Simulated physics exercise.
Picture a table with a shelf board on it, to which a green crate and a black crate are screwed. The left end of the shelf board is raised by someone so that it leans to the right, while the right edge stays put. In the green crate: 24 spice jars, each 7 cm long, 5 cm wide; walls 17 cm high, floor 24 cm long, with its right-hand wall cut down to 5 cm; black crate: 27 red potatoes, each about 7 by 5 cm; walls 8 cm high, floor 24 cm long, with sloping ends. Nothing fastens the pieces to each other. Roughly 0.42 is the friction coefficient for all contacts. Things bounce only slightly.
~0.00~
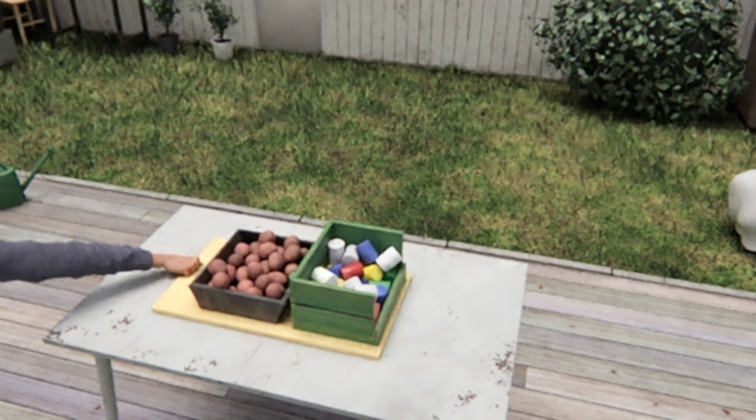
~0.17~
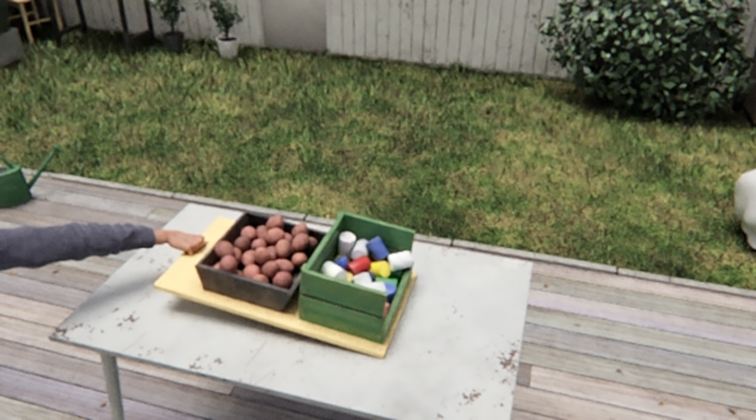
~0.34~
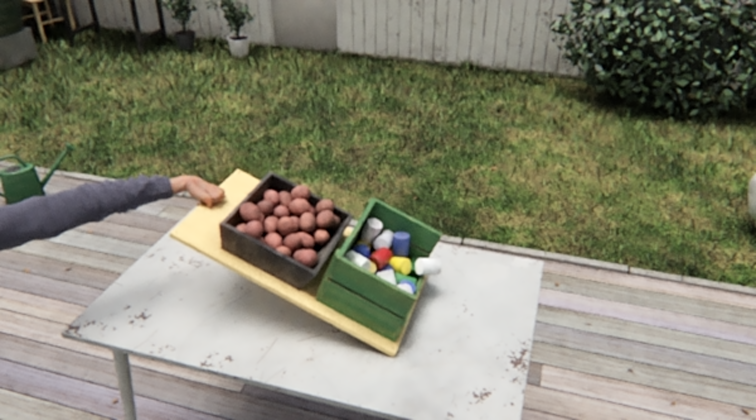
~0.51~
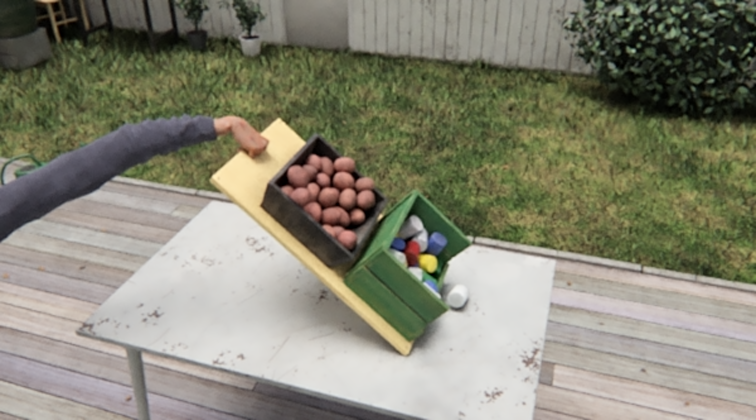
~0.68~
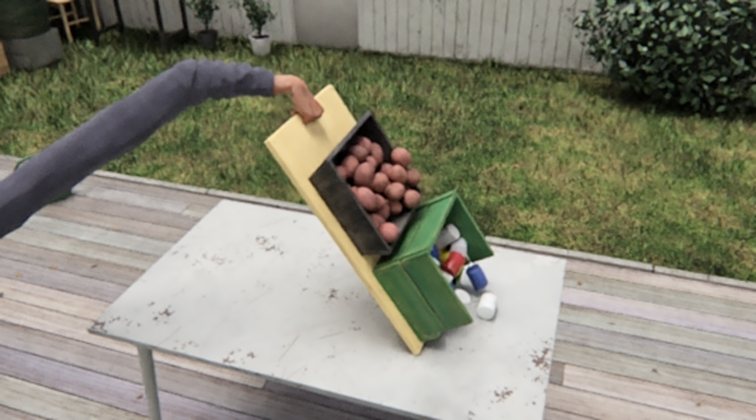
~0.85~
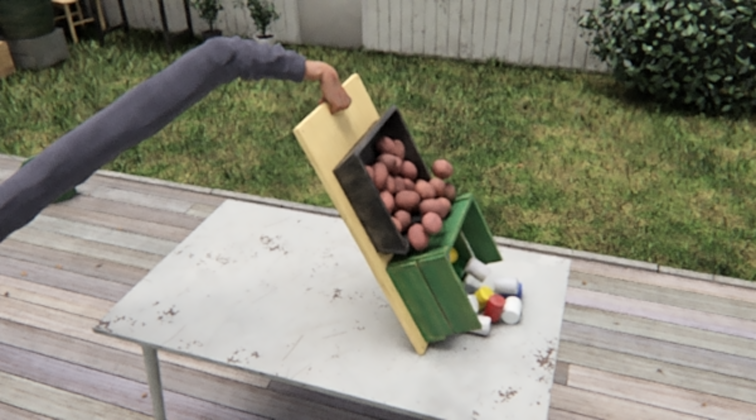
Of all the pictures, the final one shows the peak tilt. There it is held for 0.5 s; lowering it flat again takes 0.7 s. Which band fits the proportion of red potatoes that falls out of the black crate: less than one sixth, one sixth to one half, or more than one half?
Expect one-sixth to one-half of them to get out.
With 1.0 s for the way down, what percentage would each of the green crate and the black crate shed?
Then green crate 40, black crate 30 per cent.
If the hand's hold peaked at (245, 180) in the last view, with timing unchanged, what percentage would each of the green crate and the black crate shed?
In that case green crate sheds 20 percent of its load and black crate sheds 0 percent.
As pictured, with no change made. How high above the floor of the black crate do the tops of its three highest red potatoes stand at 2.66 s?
Roughly 12 cm.
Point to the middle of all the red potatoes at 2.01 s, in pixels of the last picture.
Near (328, 273) in pixels.
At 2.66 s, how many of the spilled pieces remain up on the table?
About 16.
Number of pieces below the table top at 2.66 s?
It comes to near 2.
After 1.14 s, tilt 63°; the green crate is down by 8 of 24 and the black crate is down by 6 of 27.
After 1.50 s, tilt 56°; the green crate is down by 10 of 24 and the black crate is down by 7 of 27.
After 2.01 s, tilt 1°; the green crate is down by 10 of 24 and the black crate is down by 7 of 27.
Outcome (at 2.66 s), the green crate is down by 10 of 24 and the black crate is down by 7 of 27. Asked share, 7 of 27, 26 per cent.
